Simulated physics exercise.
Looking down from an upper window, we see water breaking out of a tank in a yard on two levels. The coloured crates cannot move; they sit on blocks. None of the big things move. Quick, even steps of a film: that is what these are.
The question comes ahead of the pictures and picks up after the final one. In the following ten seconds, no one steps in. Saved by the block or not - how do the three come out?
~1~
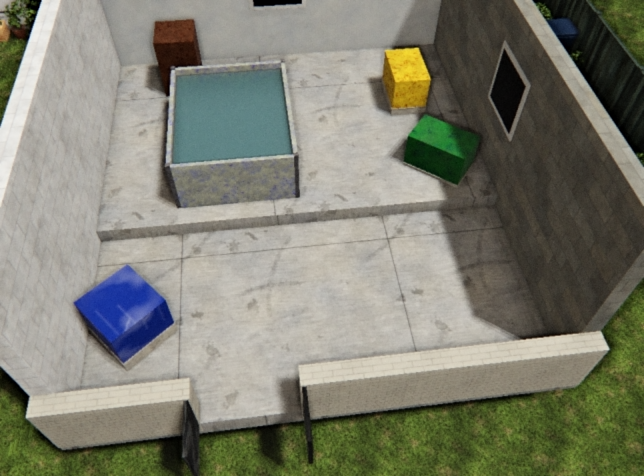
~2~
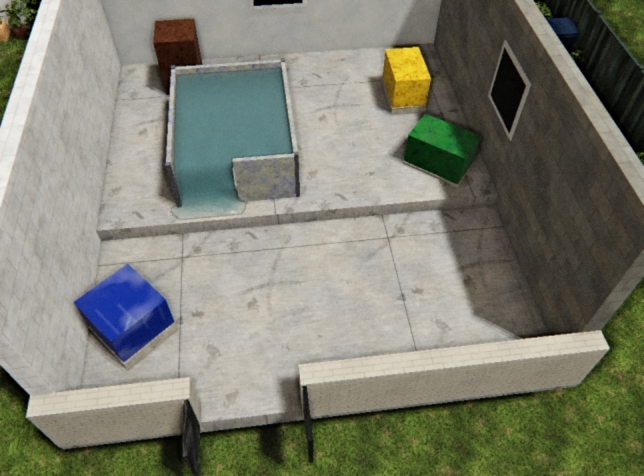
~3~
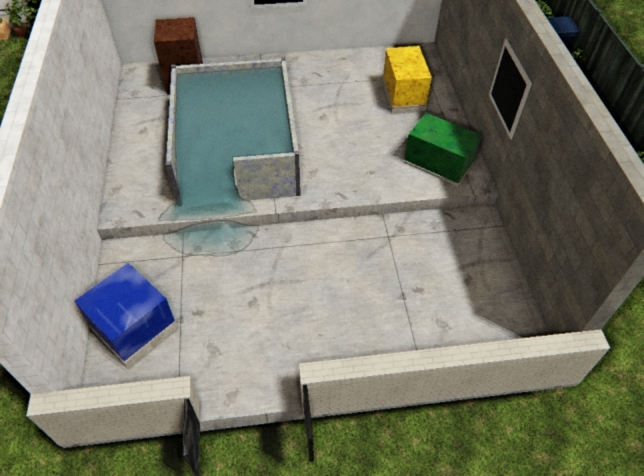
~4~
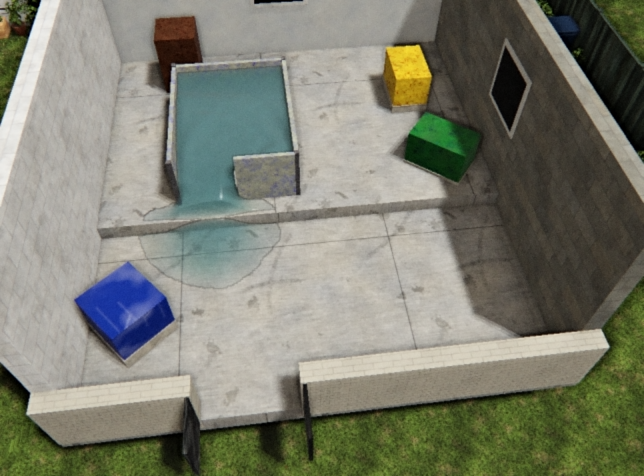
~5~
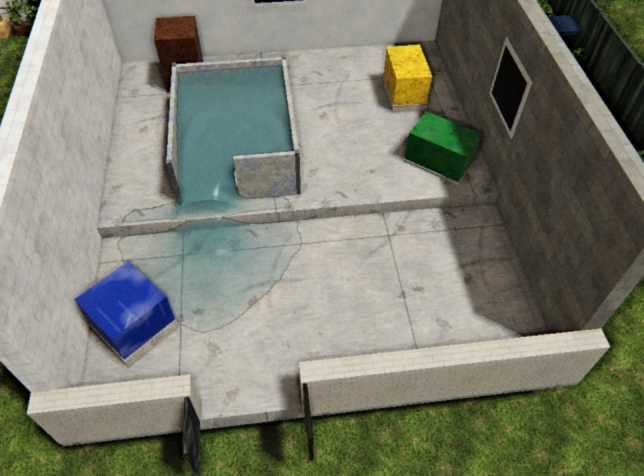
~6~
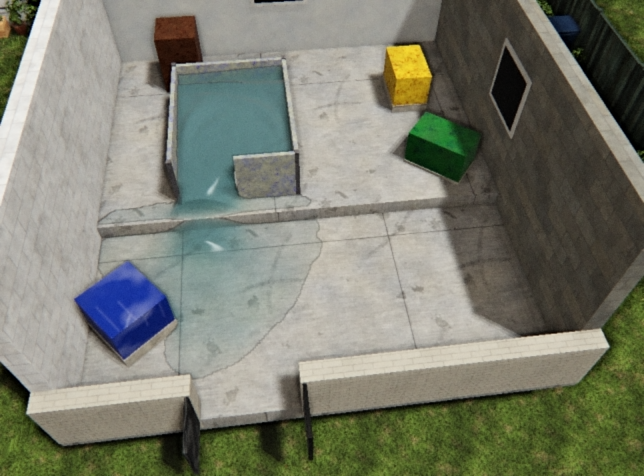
Outcome: The green crate avoids any dampness from the water; the yellow crate avoids any dampness from the water; the blue crate gets dampened by the water.
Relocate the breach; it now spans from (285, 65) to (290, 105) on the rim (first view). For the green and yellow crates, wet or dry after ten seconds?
In that case the green one is flooded and the yellow one is flooded.
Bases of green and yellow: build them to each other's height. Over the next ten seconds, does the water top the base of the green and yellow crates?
After the swap the green crate avoids the flood while the yellow crate avoids the flood.
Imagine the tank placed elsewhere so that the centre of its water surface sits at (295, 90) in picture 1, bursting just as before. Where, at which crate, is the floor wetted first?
I'd go with the one in blue.
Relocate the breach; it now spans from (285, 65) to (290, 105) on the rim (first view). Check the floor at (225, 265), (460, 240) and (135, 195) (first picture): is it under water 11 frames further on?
Taking the points one after the other, they come out not soaked, inundated and not soaked.
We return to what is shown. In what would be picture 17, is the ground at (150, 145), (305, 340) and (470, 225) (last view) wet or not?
Taking the three spots one by one, I'd call them clear, drenched and clear.
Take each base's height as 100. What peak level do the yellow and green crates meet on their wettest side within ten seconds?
About 0 % and 0 %.
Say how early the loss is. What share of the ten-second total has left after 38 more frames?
By then, close to 75 % of it.
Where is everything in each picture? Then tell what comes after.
The first frame shows the water tank at (231, 113) is whole and still.
In the second frame, water pours out at (208, 190) and has run to (175, 208).
In the third frame, the front is at (227, 251), out from the gap at (209, 190).
In the fourth frame, water pours out at (209, 190) and has run to (228, 281).
In the fifth frame, the front is at (202, 325), out from the gap at (209, 189).
In the sixth frame, water pours out at (209, 189) and has run to (192, 369).
A moment on, water covers 25 % of the floor; the green crate not reached, the yellow crate not reached, the blue crate water round its plinth.
Next, water covers 30 % of the floor; the green crate not reached, the yellow crate not reached, the blue crate water round its plinth.
Then, water covers 35 % of the floor; the green crate not reached, the yellow crate not reached, the blue crate water round its plinth.
Later, water covers 45 % of the floor; the green crate not reached, the yellow crate not reached, the blue crate water round its plinth.
In the end, water covers 50 % of the floor; the green crate stayed above the water, the yellow crate stayed above the water, the blue crate was topped.
